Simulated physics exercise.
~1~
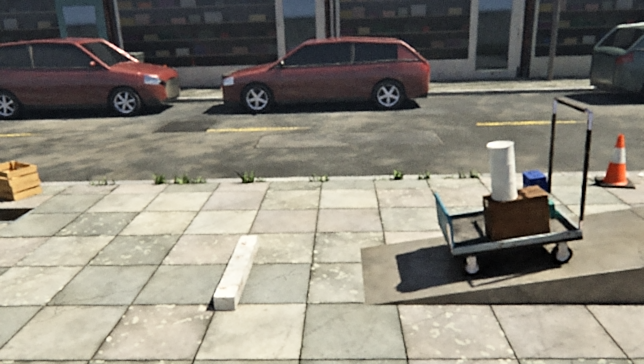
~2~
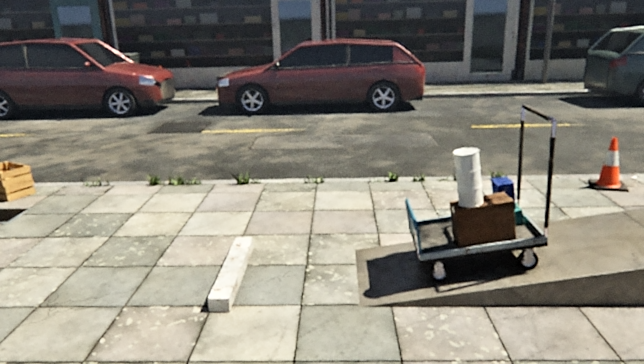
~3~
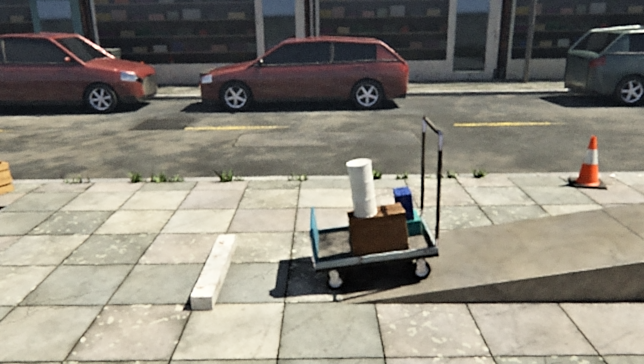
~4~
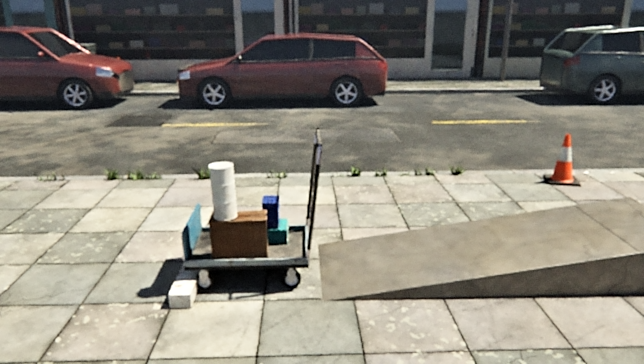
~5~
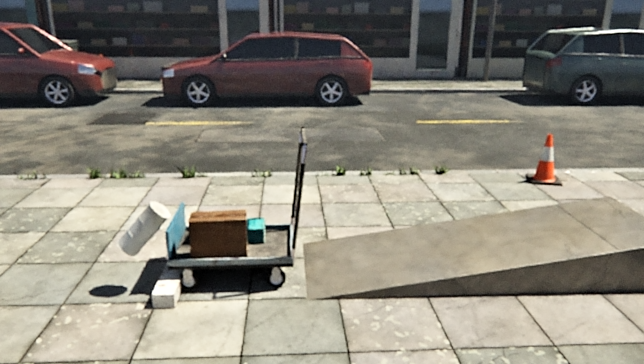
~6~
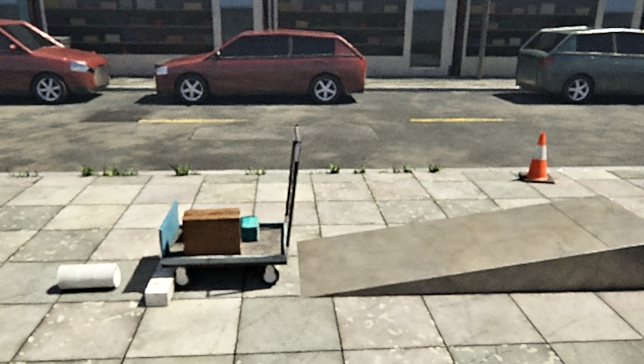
A loaded flat trolley with an upright handle rolls leftward down a low concrete ramp on a paved sidewalk, seen from the side with a street behind. It carries a tall white canister, a brown box, a small blue box and a turquoise parcel, while red cars are parked across the road and an orange cone stands at right. The trolley reaches level paving and stops against a pale kerb block. The white canister pitches over the front board and drops to the slabs, and the blue box goes out of sight. The canister ends on its side at left, with the brown box and turquoise parcel still aboard.
